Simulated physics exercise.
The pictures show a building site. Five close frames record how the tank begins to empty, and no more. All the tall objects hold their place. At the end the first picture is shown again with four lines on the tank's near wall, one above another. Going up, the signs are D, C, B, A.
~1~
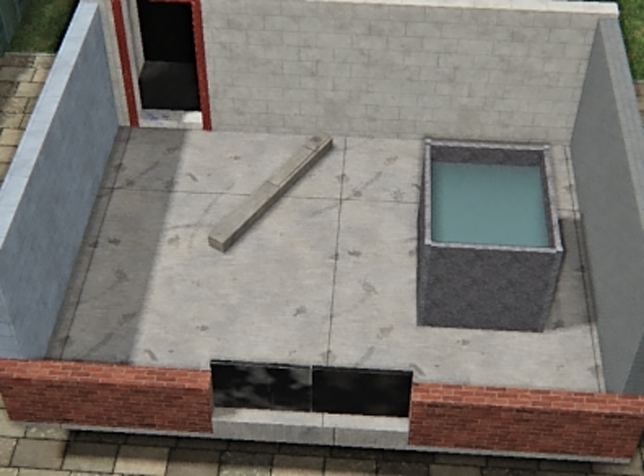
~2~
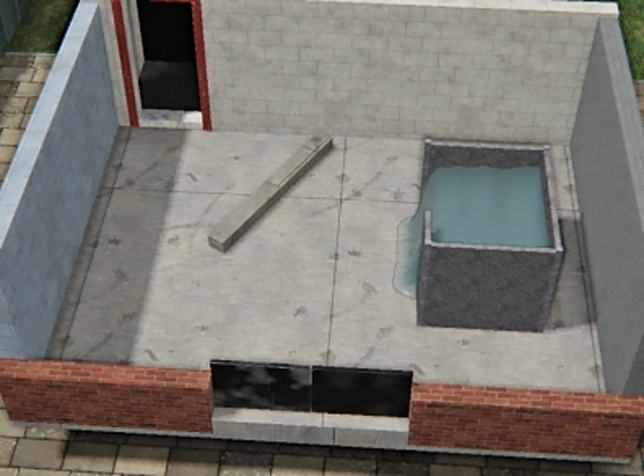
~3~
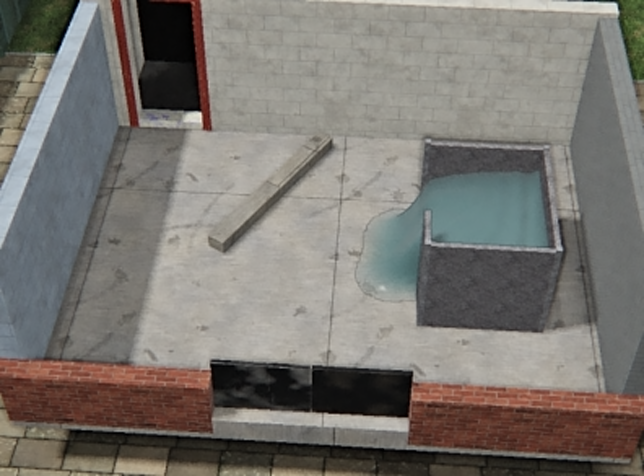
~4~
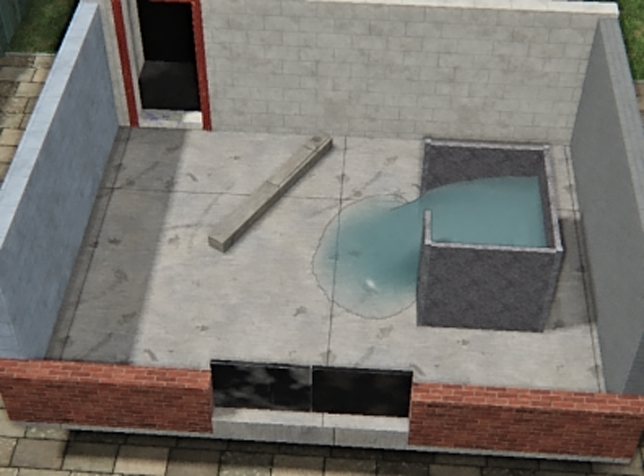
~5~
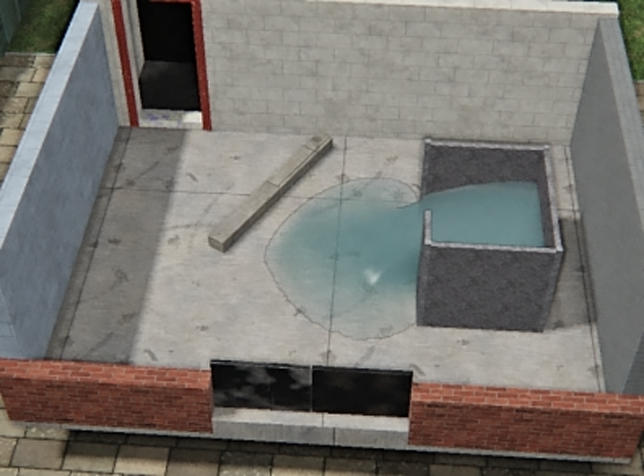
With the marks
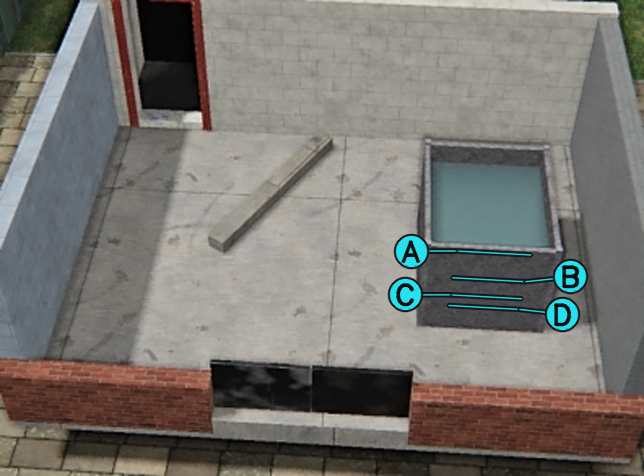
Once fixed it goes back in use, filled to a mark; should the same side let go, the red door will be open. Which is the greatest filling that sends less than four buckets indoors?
The limit is B.
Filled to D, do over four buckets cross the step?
No.
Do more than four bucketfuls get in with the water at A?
Yes, it does.
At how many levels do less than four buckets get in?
Three of the four.
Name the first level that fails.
The answer is A.
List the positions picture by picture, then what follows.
In the first picture, water in the tank at rest, its middle at (487, 210); foot of the red doorway at (171, 128); shut gate at (311, 373).
In the second picture, front seen at (411, 220), 1 % of the ground wet.
In the third picture, front seen at (370, 289), 4 % of the ground wet.
In the fourth picture, front seen at (321, 272), 8 % of the ground wet.
In the fifth picture, front seen at (273, 262), 14 % of the ground wet.
On the marked copy, A at (493, 253); B at (488, 279); C at (485, 296); D at (483, 307); from the bottom up D, C, B, A.
For level A, about 13 bucketfuls get in.
For level B, a bucket or two gets in.
For level C, nothing gets over.
For level D, nothing gets over.
